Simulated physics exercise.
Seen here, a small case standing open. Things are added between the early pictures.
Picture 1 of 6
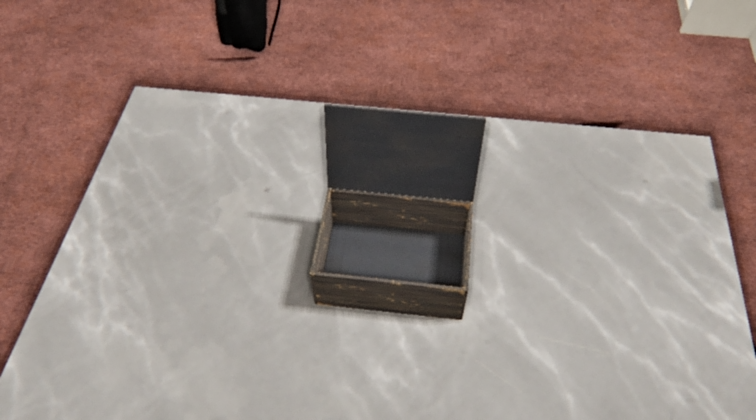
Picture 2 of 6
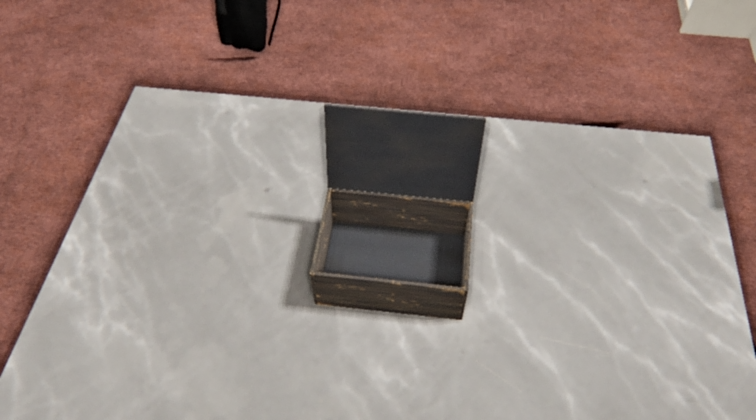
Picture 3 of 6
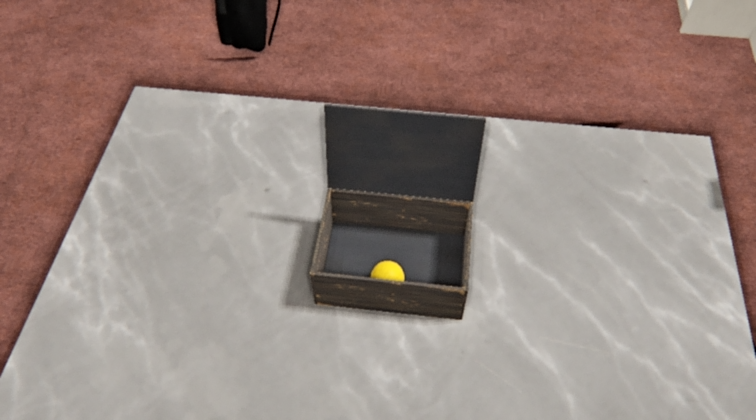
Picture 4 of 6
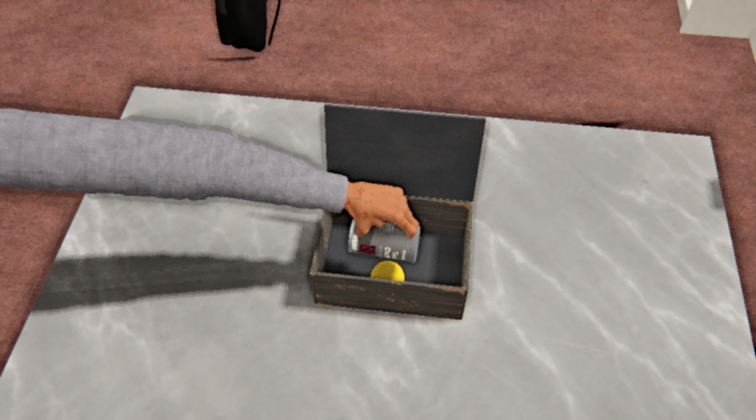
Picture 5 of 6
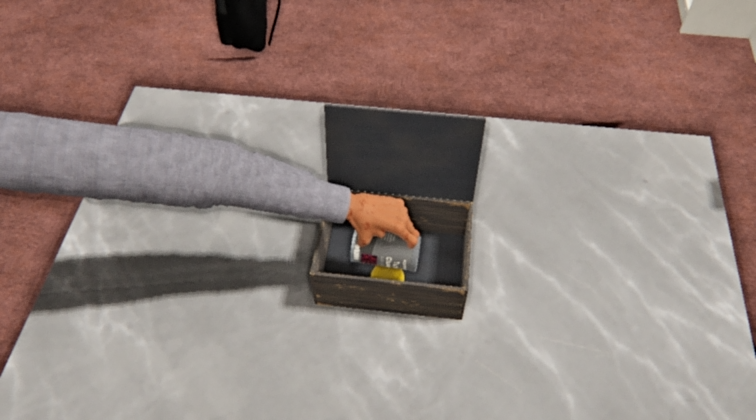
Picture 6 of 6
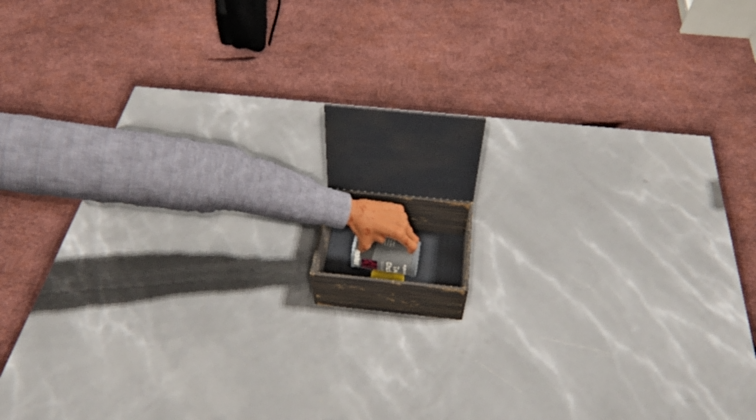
On a pale marble tabletop, a yellow ball appears in an open case, then a hand lowers a grey tin inside.
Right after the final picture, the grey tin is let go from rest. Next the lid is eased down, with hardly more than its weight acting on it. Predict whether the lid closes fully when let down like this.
Prediction: The lid closes fully.
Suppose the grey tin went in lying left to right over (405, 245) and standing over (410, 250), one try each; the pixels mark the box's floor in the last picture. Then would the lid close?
Shut, then open.
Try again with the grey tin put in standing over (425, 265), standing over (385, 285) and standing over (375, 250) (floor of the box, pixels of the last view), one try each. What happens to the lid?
Going in order, the lid is left partly open, then comes down all the way, then is left partly open.
Then, 0.50 s later than the last frame, grey tin moved well along near (387, 235).
Then, 1.30 s later than the last frame, lid 77° above the rim; grey tin moved well along near (385, 231); yellow lemon moved about its own width.
Then, 1.80 s later than the last frame, lid 47° above the rim; grey tin moved well along near (385, 231); yellow lemon moved about its own width.
Then, 2.20 s later than the last frame, lid 16° above the rim; grey tin moved well along near (385, 231); yellow lemon moved about its own width.
When it is over, lid shut; moved from the start, grey tin and yellow lemon. End places, in pixels of the last picture, grey tin near (385, 231).
